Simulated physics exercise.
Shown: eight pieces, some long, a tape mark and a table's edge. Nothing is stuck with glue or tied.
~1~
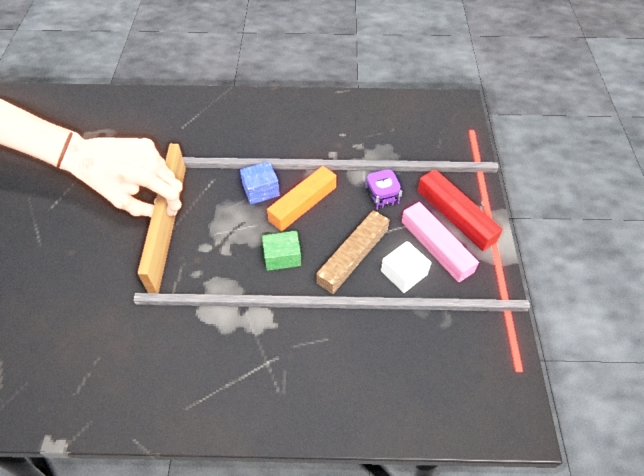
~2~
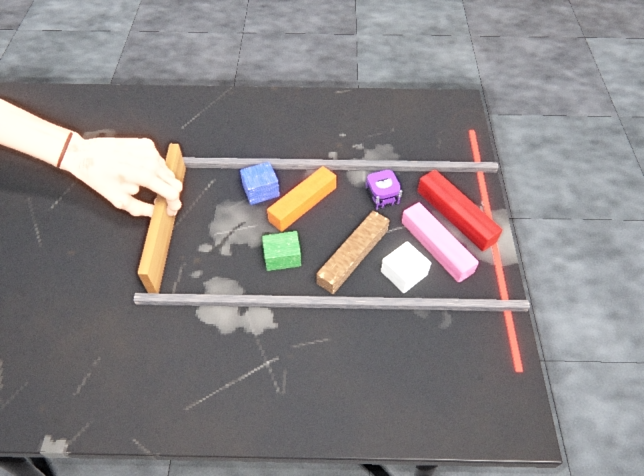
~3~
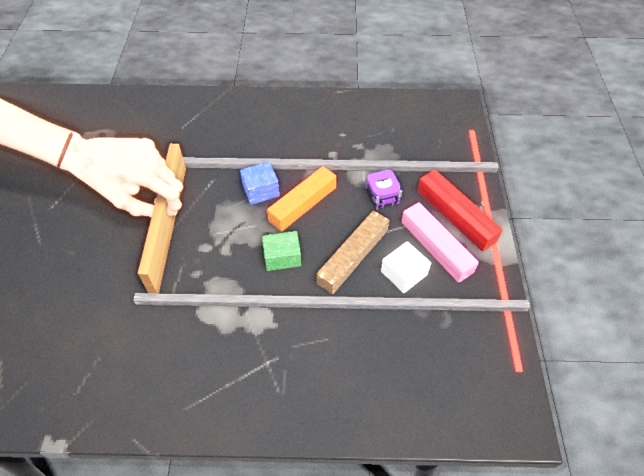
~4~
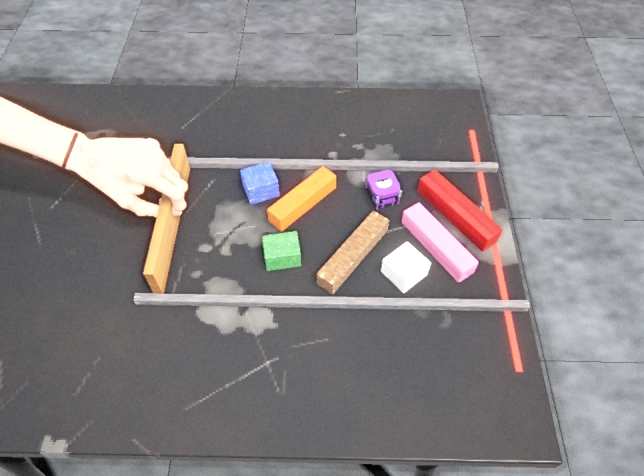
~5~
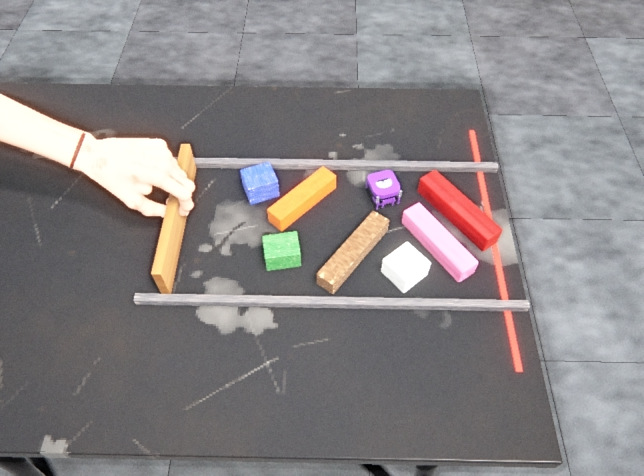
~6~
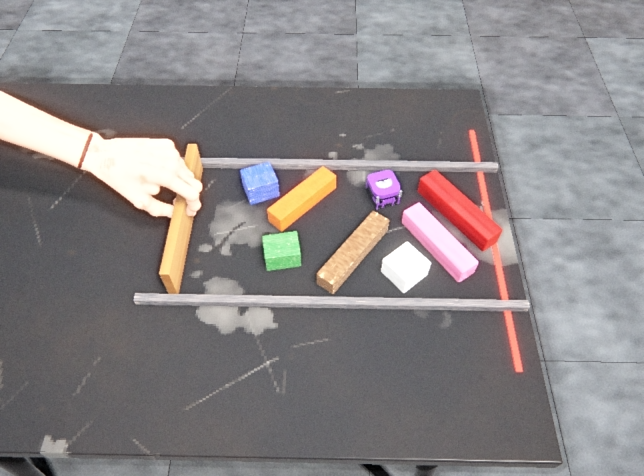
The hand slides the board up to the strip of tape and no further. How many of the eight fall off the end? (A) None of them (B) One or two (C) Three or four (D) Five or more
D, five or more.
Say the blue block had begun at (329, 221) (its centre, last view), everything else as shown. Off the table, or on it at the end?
I reckon the blue block drops away.
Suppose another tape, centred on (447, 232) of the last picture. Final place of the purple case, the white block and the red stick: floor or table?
Here the purple case remains in place while the white block drops down and the red stick drops down.
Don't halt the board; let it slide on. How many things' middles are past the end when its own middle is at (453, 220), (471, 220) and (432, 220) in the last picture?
Counts by place: 3 / 5 / 2.
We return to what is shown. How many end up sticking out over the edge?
The tally is 2.
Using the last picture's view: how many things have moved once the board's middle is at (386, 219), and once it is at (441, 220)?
At the first point the count is 8, at the second it's 8.
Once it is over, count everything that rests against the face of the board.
2 touch it.
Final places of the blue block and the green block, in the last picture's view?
The blue block comes to rest close to (502, 188), while the green block rests close to (518, 260).
Soon after, none off yet; red stick at rest near (458, 209); pink stick at rest near (438, 241); white block at rest near (406, 267).
In the end, the number that fall off is five or more; gone, orange bar, brown bar, purple case, white block, pink stick and red stick.
